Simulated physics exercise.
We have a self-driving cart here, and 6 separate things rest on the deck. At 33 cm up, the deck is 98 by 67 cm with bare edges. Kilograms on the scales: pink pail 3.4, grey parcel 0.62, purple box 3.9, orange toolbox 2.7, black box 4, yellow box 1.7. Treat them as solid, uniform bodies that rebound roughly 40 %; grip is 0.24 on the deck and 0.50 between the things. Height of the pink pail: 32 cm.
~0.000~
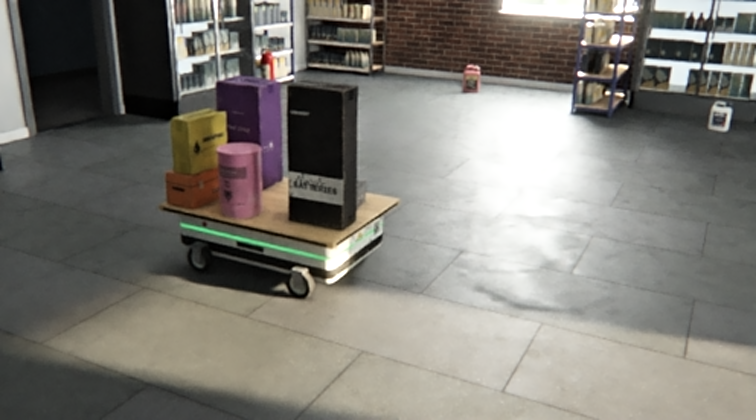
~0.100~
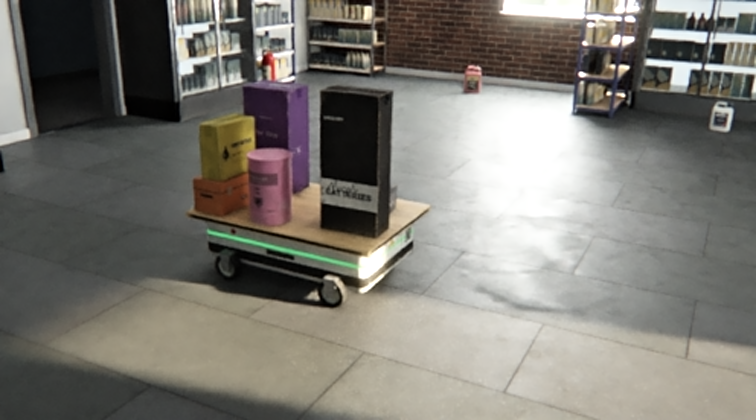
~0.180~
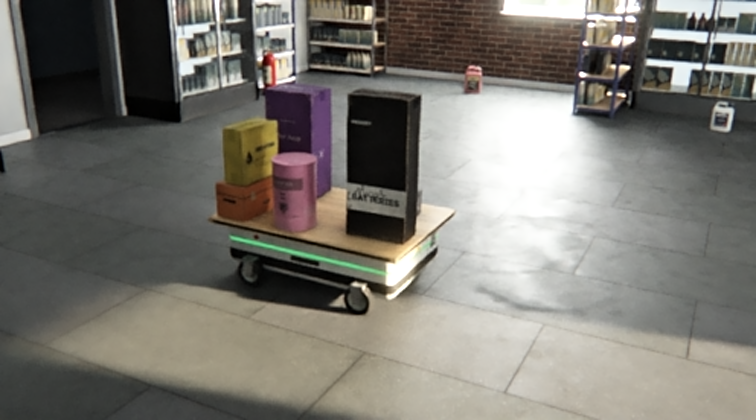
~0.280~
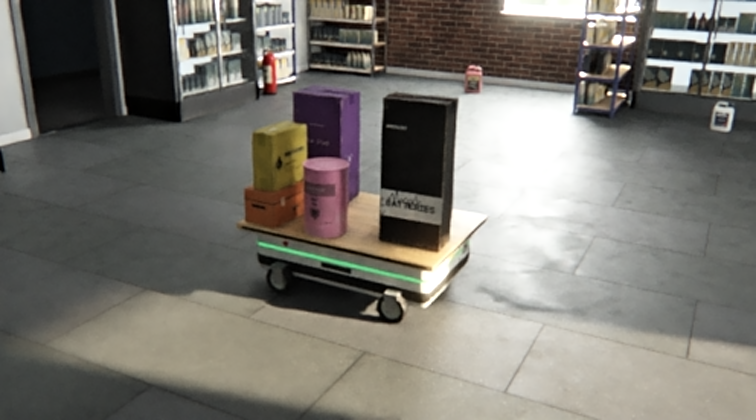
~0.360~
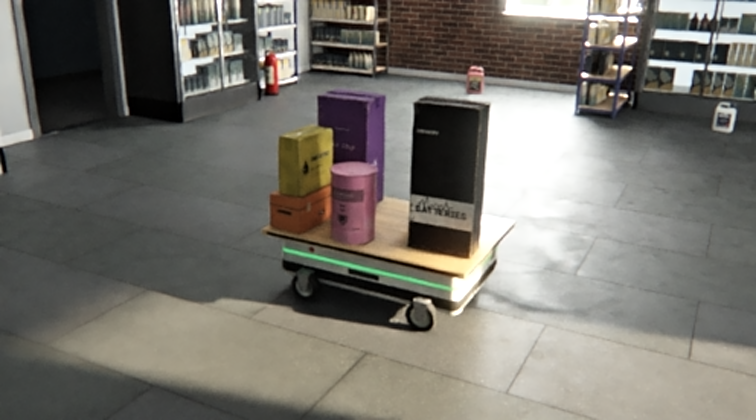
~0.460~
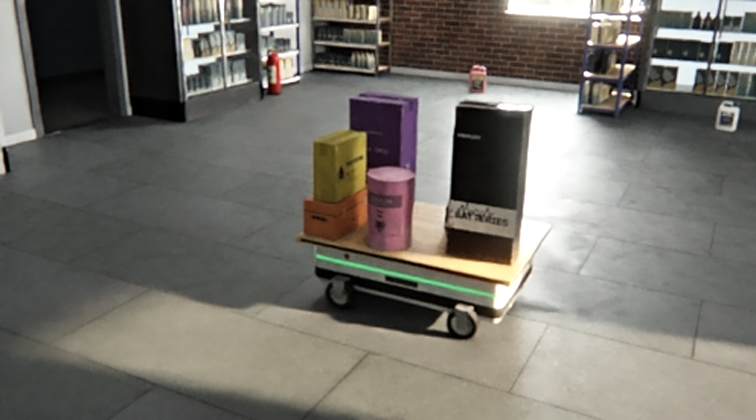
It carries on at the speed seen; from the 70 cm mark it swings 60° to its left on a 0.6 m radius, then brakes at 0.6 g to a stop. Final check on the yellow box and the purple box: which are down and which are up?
Yellow box down, purple box up.
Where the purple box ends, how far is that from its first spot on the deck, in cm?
I'd say about 30 cm between start and finish.
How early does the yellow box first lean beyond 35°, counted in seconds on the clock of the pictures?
Somewhere about 1.2 s.
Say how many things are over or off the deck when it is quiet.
That comes to 5.
After 0.86 s, cart 146 cm along, turned 56°; pink pail, grey parcel and black box now off the deck; yellow box moved 19 cm near (516, 187); purple box moved 10 cm near (488, 163).
After 1.26 s, cart 187 cm along, turned 60°, stopped; orange toolbox and yellow box now off the deck; purple box moved 22 cm near (572, 157).
In the end (1.9 s), off the deck and tipped over, pink pail, orange toolbox, black box and yellow box; off the deck but upright, grey parcel; not toppled but over 10 cm from the start, purple box. In the last view, yellow box near (686, 355), purple box near (595, 154).
